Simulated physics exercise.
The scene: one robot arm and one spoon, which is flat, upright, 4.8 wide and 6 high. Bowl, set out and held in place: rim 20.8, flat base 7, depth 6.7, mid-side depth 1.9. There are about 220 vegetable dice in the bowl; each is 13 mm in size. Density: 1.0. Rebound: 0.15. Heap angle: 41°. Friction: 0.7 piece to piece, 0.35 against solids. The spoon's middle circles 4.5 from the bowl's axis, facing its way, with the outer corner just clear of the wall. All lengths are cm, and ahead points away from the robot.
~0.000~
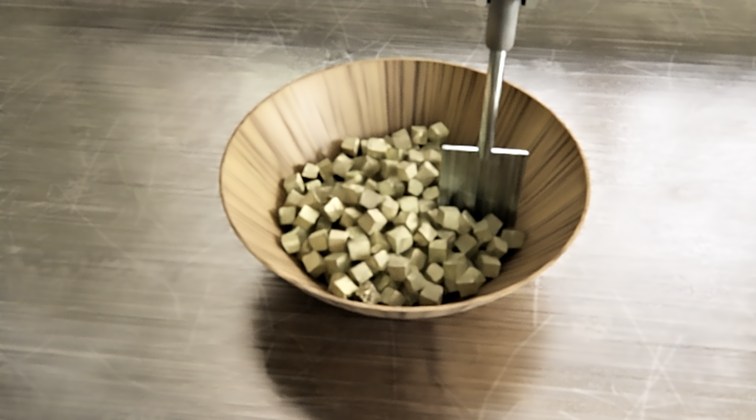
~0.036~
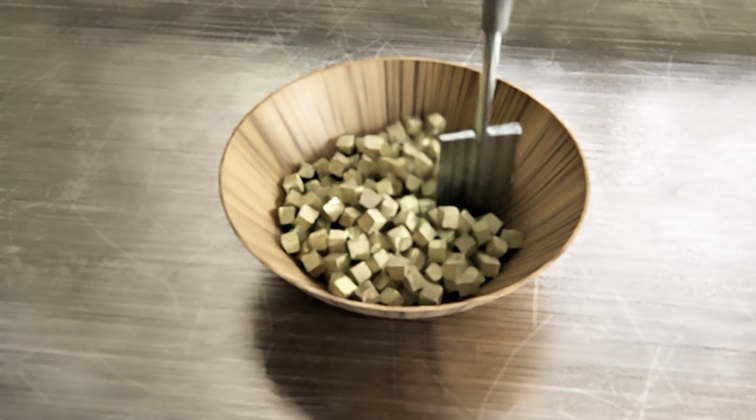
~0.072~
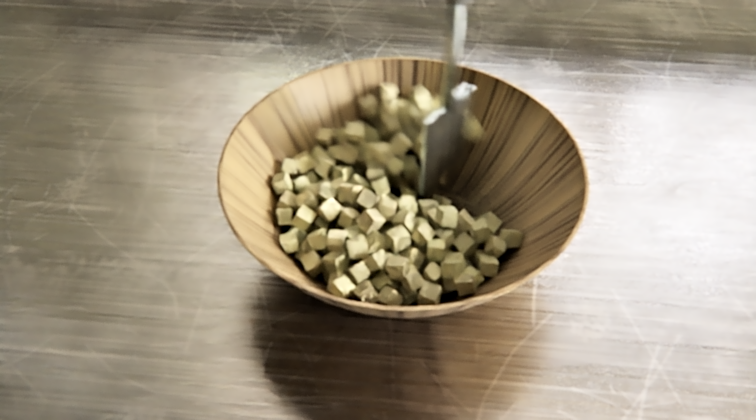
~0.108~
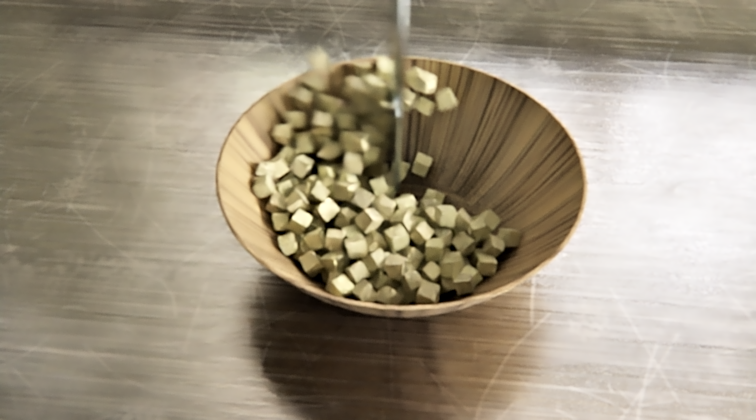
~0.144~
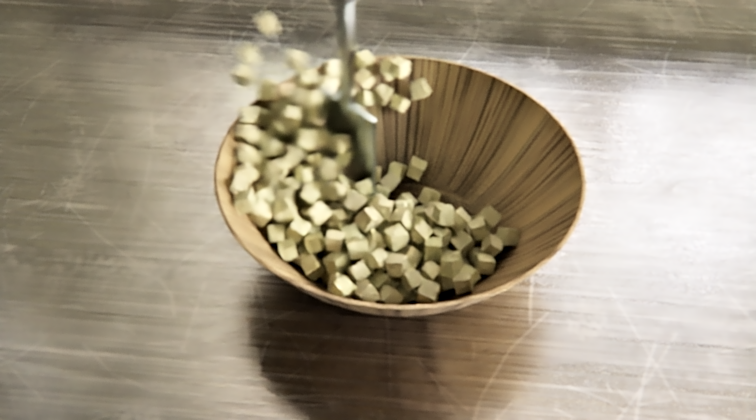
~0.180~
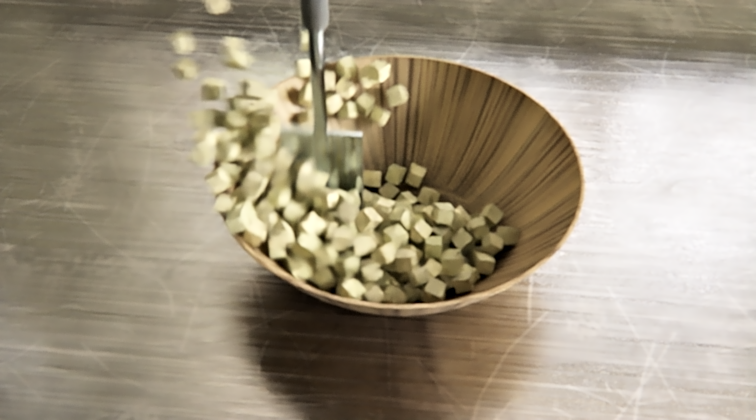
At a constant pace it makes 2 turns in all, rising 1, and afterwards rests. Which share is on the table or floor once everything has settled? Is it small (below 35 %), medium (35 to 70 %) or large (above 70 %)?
It is medium.
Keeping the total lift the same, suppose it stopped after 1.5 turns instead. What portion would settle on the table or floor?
Close to 40 in a hundred.
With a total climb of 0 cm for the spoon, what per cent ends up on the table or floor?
Result: Roughly 60 %.
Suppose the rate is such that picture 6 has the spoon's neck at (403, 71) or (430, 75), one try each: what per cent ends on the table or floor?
Well, about 20 percent the first time and about 10 percent the second.
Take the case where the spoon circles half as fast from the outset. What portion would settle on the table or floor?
Near 10 in a hundred, it would be.
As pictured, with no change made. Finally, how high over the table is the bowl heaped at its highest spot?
It reaches some 4.5 cm above the table.
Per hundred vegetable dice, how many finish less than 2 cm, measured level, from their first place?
Something close to 10 percent, I'd say.
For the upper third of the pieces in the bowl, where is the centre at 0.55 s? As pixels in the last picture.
Around (338, 233).
By 0.37 s, 26° round, highest piece 10 above the table; 156 in the bowl, 33 on the table or floor, 35 in flight or on the tool.
By 0.55 s, 234° round, highest piece 8 above the table; 139 in the bowl, 80 on the table or floor, 5 in flight or on the tool.
By 0.85 s, 0° round, highest piece 5 above the table; 129 in the bowl, 95 on the table or floor.
By 1.55 s, 0° round, highest piece 5 above the table; 129 in the bowl, 95 on the table or floor.
Final count, 129 in the bowl, 95 on the table or floor. That is 42 % on the table or floor.
